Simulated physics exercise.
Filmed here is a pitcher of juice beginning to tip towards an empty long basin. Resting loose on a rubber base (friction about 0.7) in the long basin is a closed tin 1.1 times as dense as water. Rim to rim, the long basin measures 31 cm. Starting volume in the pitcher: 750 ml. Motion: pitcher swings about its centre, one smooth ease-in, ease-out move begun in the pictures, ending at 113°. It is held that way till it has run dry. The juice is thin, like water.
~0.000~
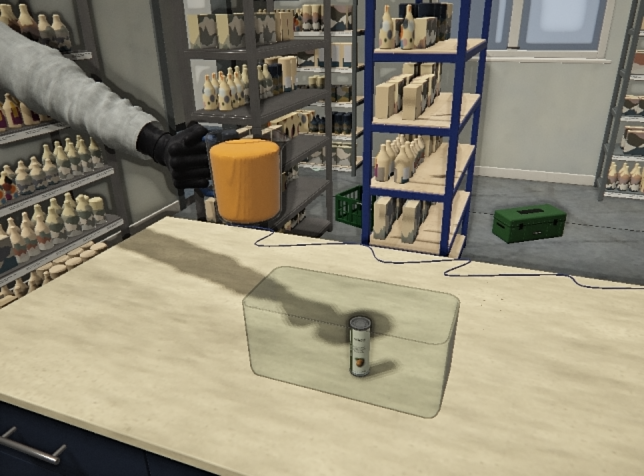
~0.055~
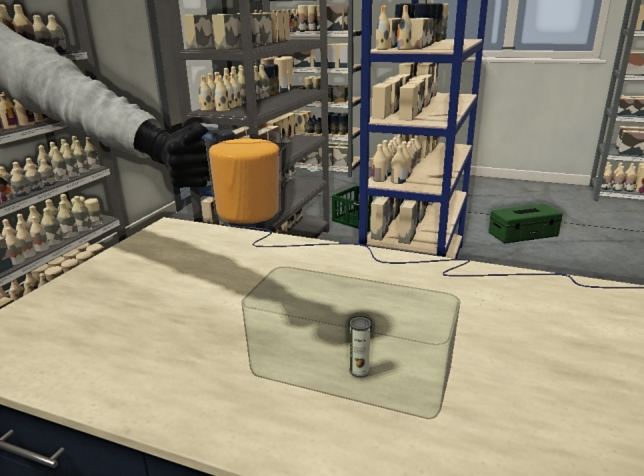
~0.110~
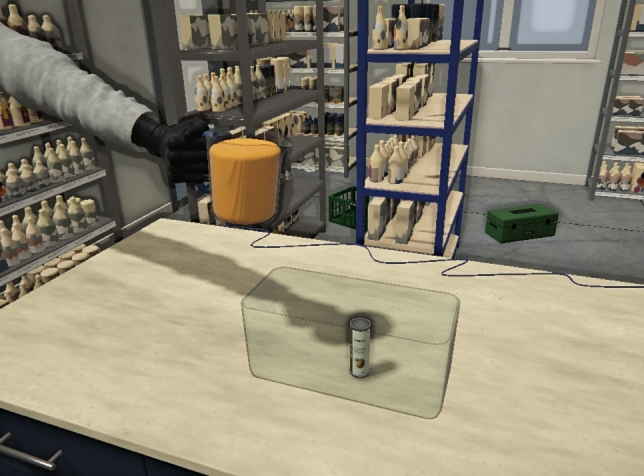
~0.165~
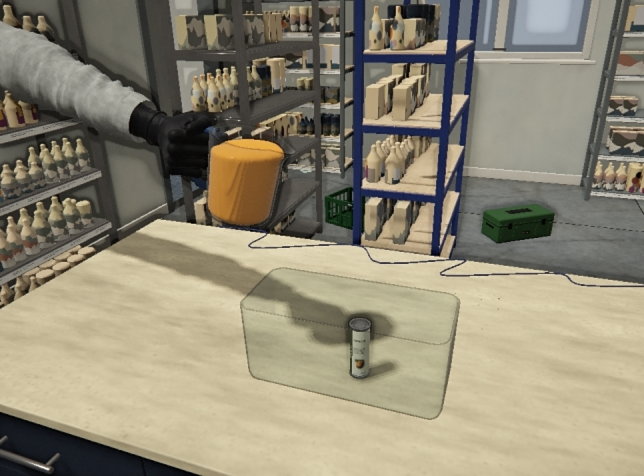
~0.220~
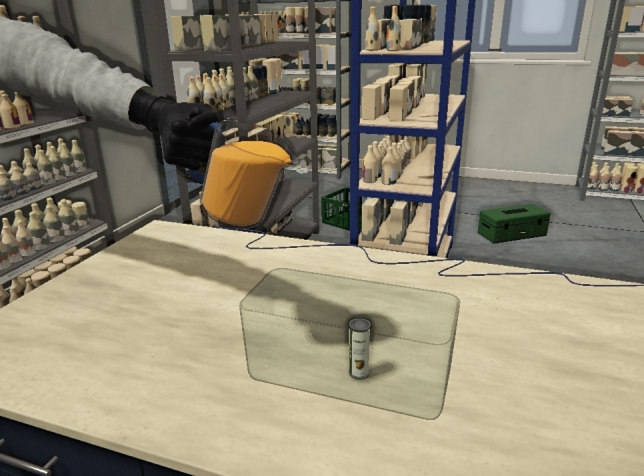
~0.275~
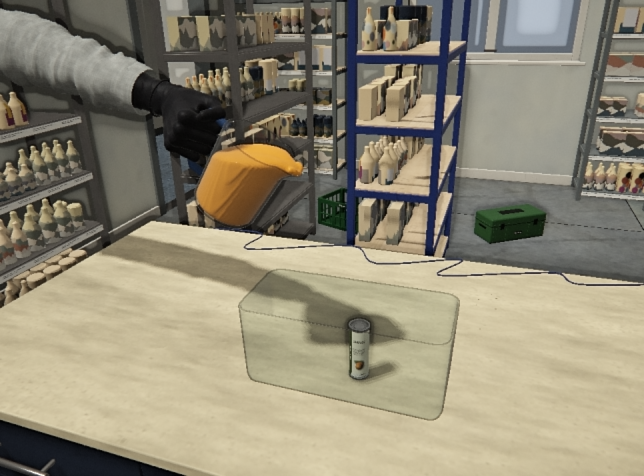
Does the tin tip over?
It overbalances.
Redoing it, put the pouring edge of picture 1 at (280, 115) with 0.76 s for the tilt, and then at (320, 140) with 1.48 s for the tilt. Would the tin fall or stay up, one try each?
Try 1: Tipped over; try 2: Still standing.
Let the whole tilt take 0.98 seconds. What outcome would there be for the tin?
Then the tin tumbles.
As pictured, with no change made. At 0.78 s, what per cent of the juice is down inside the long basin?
About 74 per cent.
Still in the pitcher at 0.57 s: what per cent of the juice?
Roughly 54 per cent.
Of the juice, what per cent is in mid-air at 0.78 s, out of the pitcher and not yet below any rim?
In-air share: About 16 %.
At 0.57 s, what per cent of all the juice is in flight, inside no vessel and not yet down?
Roughly 30 percent.
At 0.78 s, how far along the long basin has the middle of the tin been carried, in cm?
Measured centre to centre, about 5 cm.
By 0.57 s the tilt is 97° and 53 per cent is still to pour; the tin stands where it began.
By 0.78 s the tilt is 113° and 9 per cent is still to pour; the tin leans 33°.
By 1.01 s the tilt is 113° and 0 per cent is still to pour; the tin lies on its side.
By 1.25 s the tilt is 113° and 0 per cent is still to pour; the tin lies on its side.
At rest the tin lies on its side.
